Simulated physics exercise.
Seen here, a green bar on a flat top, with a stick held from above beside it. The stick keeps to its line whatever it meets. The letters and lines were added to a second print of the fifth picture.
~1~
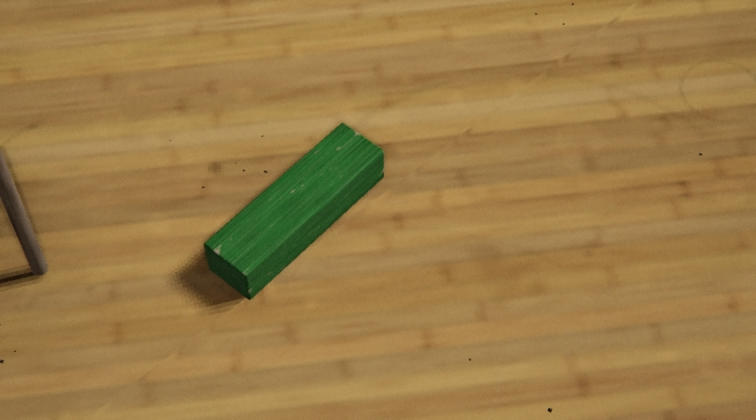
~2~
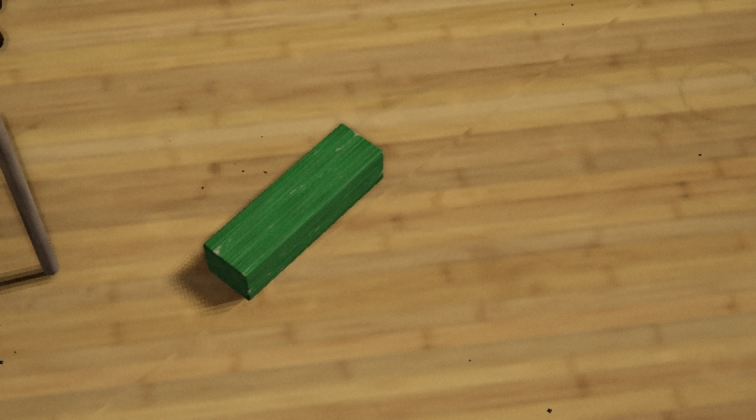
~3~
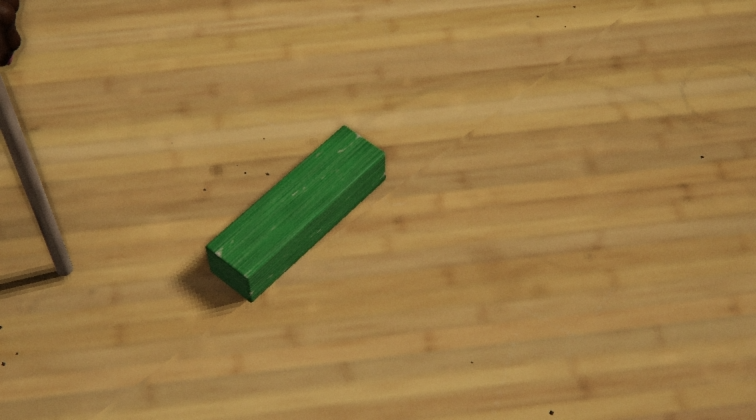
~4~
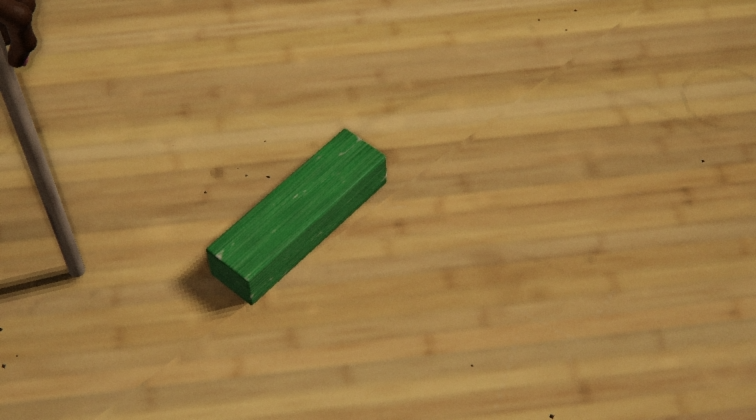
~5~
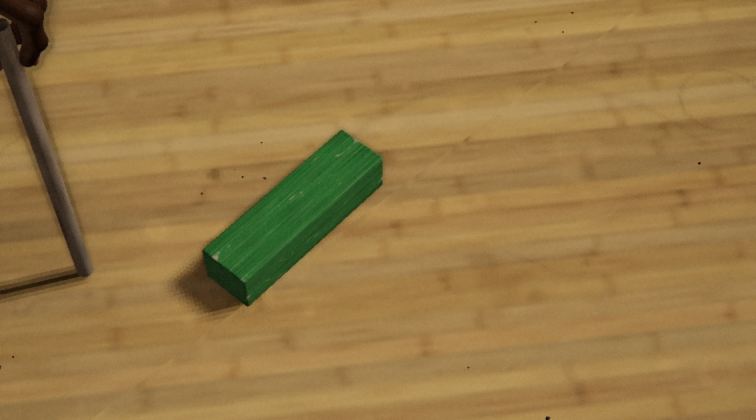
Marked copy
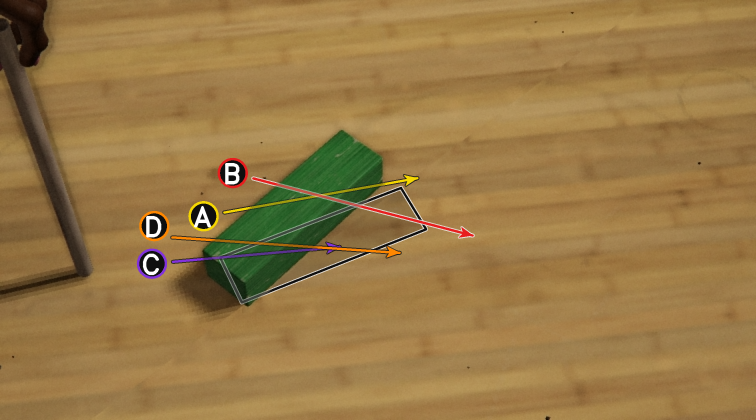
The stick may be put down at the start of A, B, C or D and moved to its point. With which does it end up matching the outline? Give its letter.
With A it matches the outline.
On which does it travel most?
That is D.
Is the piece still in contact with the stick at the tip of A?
At the end, no.
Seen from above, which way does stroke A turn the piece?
It turns clockwise.
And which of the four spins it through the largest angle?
Stroke D.
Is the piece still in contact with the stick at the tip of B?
At the end, no.
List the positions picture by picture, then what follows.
In the first frame, green bar (296, 196).
In the second frame, green bar (296, 196).
In the third frame, green bar (298, 198).
In the fourth frame, green bar (298, 201).
In the fifth frame, green bar (295, 202).
On the marked copy, A from (224, 213) to (418, 178); B from (253, 178) to (473, 236); C from (173, 262) to (340, 247); D from (172, 237) to (400, 253).
With A. Early on, foot of the stick (296, 201), piece (303, 206).
Further on, foot of the stick (366, 188), piece (319, 216).
At the end, foot of the stick (417, 180), piece (321, 219); it fills the outline.
As for the rest, B leaves the piece out of the outline, at (332, 238); C leaves the piece out of the outline, at (375, 207); D leaves the piece out of the outline, at (427, 204).
